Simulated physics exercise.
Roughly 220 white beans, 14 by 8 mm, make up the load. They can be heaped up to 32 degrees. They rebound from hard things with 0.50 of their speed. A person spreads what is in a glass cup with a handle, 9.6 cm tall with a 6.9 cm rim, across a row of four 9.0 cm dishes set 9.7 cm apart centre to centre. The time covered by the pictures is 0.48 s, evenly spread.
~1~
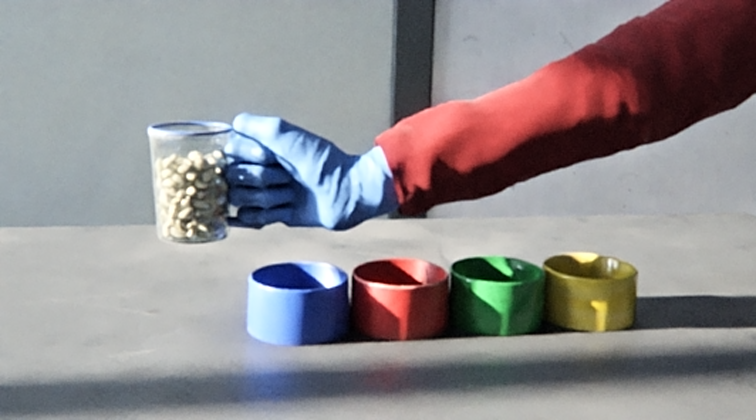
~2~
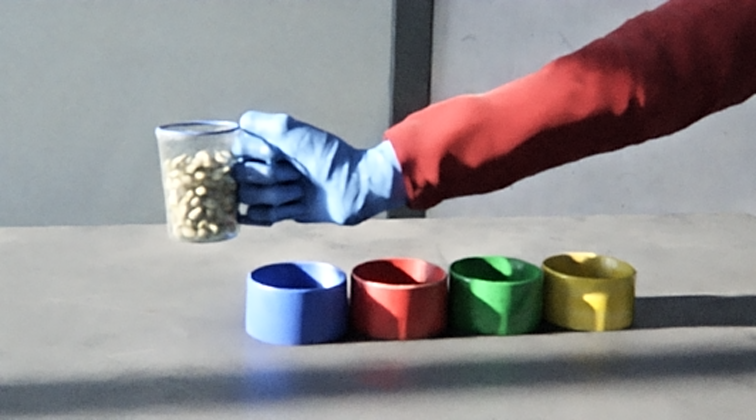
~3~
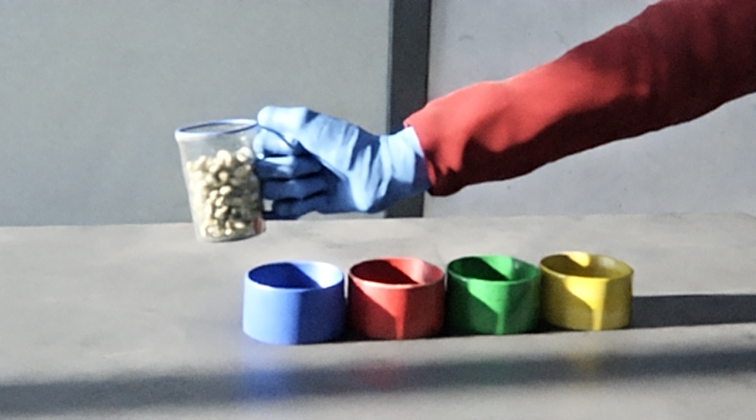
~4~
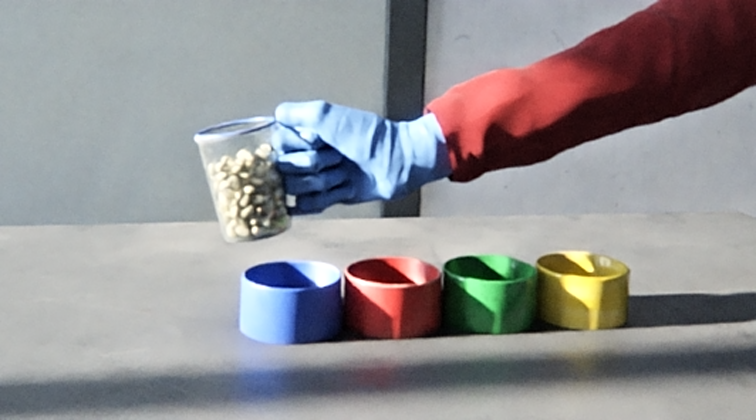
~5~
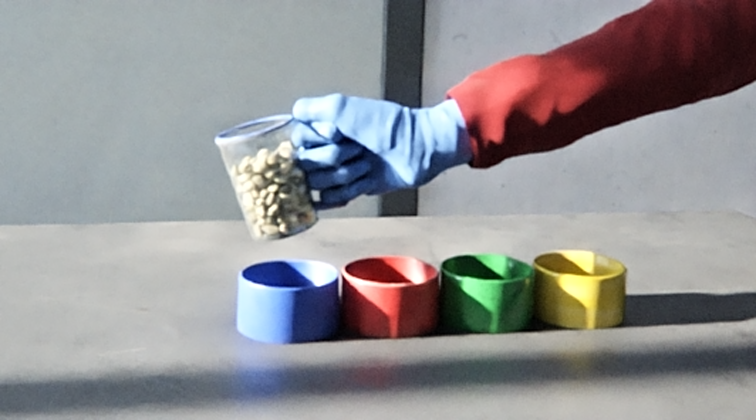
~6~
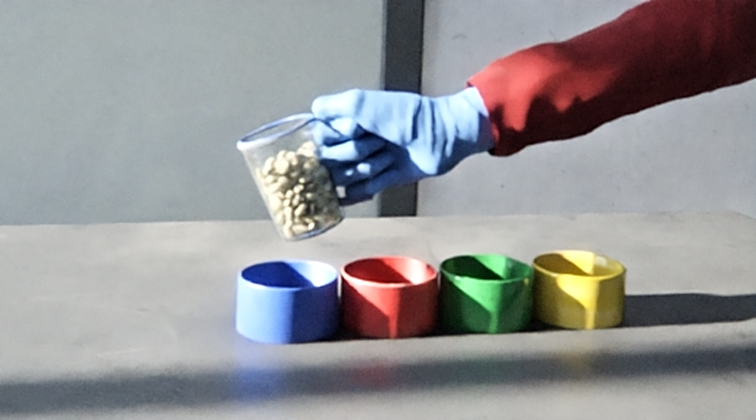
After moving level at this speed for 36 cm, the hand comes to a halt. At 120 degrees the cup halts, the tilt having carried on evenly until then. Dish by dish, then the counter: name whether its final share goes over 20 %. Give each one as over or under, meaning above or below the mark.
Red: Under, blue: Under, green: Over, yellow: Under, counter: Under.
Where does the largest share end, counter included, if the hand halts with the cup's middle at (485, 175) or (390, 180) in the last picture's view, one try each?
Red; blue.
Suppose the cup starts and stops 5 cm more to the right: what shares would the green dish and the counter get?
Green 10; counter 10.
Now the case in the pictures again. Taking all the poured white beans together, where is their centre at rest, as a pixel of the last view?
When it all comes to rest, the middle is near (485, 292).
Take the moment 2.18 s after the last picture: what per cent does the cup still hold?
Roughly 5 per cent.
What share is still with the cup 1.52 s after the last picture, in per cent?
Roughly 100 per cent, I'd say.
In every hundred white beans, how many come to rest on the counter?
The answer is roughly 0 per cent.
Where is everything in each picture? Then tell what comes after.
Cup at (193, 182), tilt 0 degrees, lip at (151, 129), moved 0.0 cm; middle of the pieces at (199, 192); blue dish at (299, 276); red dish at (400, 273); green dish at (497, 270); yellow dish at (590, 267), in the first frame.
Cup at (202, 182), tilt 2 degrees, lip at (159, 130), moved 0.9 cm; middle of the pieces at (209, 191), in the second frame.
Cup at (225, 181), tilt 7 degrees, lip at (178, 133), moved 3.2 cm; middle of the pieces at (232, 190), in the third frame.
Cup at (248, 180), tilt 11 degrees, lip at (197, 136), moved 5.5 cm; middle of the pieces at (255, 189), in the fourth frame.
Cup at (271, 179), tilt 16 degrees, lip at (218, 139), moved 7.8 cm; middle of the pieces at (279, 187), in the fifth frame.
Cup at (295, 179), tilt 21 degrees, lip at (240, 144), moved 10.1 cm; middle of the pieces at (304, 186); blue dish at (289, 275); red dish at (390, 271); green dish at (486, 268); yellow dish at (578, 265), in the sixth frame.
Then, 0.91 s after the last picture, tilt 67 degrees; cup holds 100 %.
Then, 1.52 s after the last picture, tilt 98 degrees; cup holds 100 %.
Then, 2.18 s after the last picture, tilt 120 degrees; cup holds 5 %, green 95 %.
In the end, red 0 %, blue 0 %, green 100 %, yellow 0 %, counter 0 %.
